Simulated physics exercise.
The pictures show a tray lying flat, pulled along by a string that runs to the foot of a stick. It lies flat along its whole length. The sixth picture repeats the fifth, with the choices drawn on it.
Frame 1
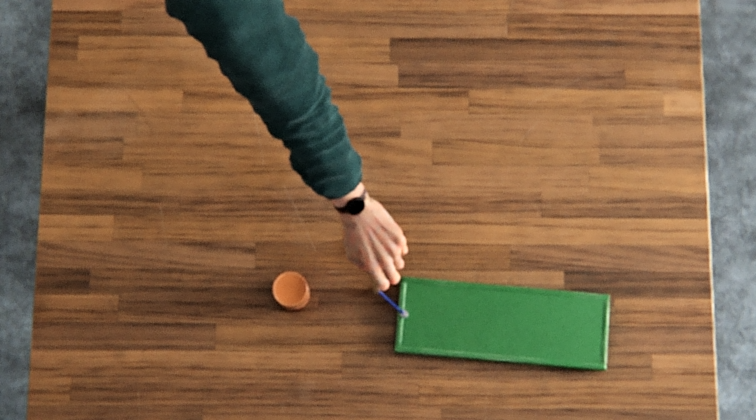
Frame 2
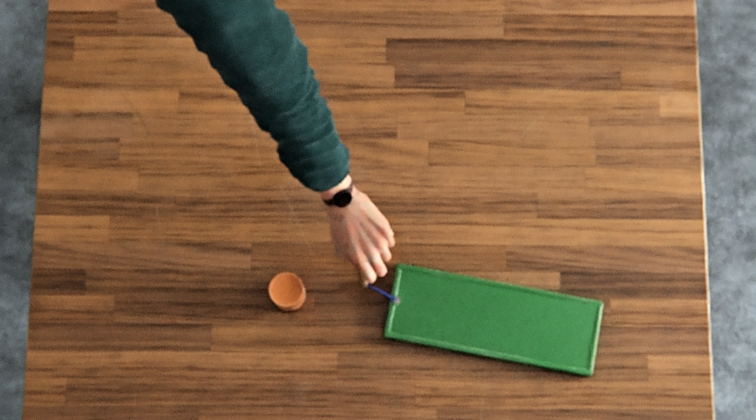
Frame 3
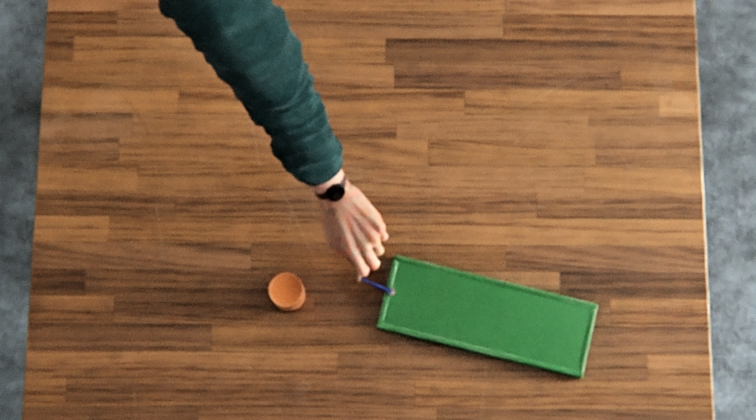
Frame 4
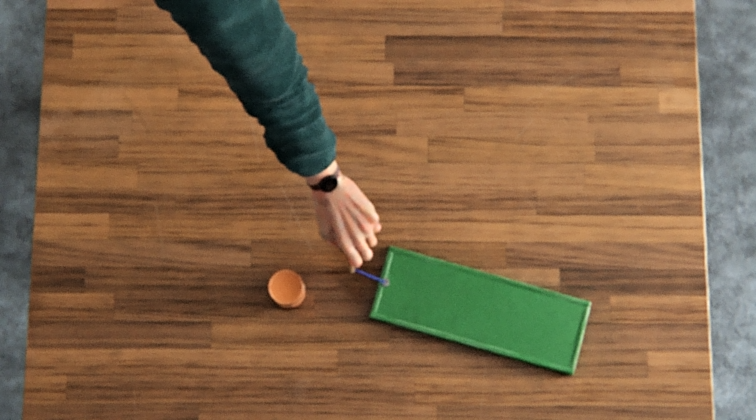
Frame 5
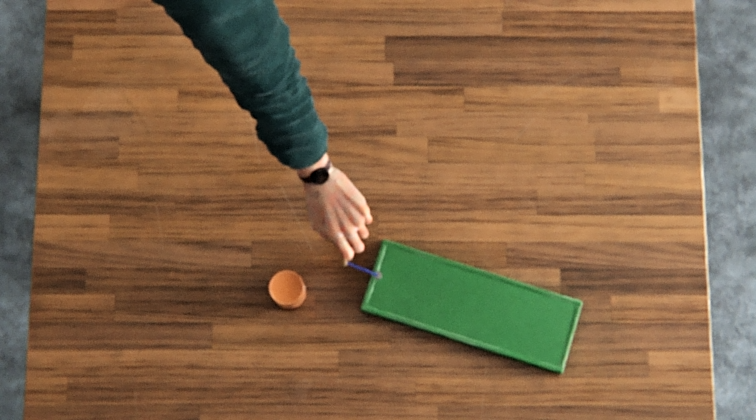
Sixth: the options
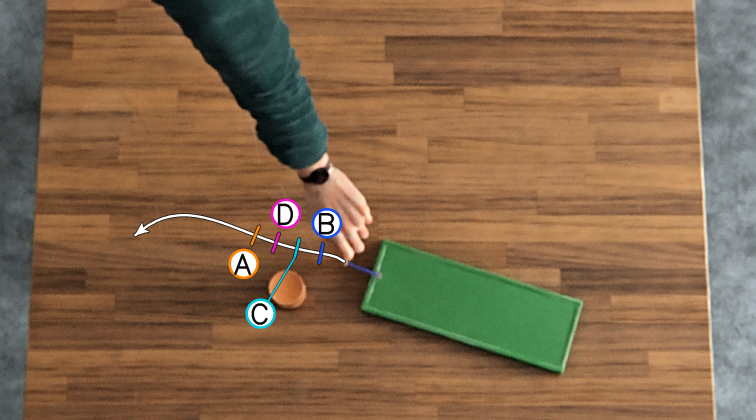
An arm in a dark green sleeve with a black watch reaches down from the top of a striped wooden table, seen from above, with grey floor at both sides. The hand holds a short blue string attached to the left end of a long green tray, right of a small orange jar. The hand moves slightly up and left, drawing the tray leftward and turning it a little clockwise, while the jar stays put.
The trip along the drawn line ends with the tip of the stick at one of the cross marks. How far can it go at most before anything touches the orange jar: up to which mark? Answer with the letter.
Up to mark C.
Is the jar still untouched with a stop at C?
Yes.
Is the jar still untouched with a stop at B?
Yes.
On the marked copy, A at (255, 235); B at (321, 253); C at (297, 248); D at (276, 242); the route from (344, 262) via (235, 227) to (135, 235).
Taking C. A third of the way, foot of the stick (329, 255), middle of the tray (457, 300).
Two thirds of the way, foot of the stick (310, 252), middle of the tray (438, 294).
When it is over, foot of the stick (297, 249), middle of the tray (425, 290); nothing has been touched.
As for the rest, A is too far, the jar has been hit; B is safe but short; D is too far, the jar has been hit.
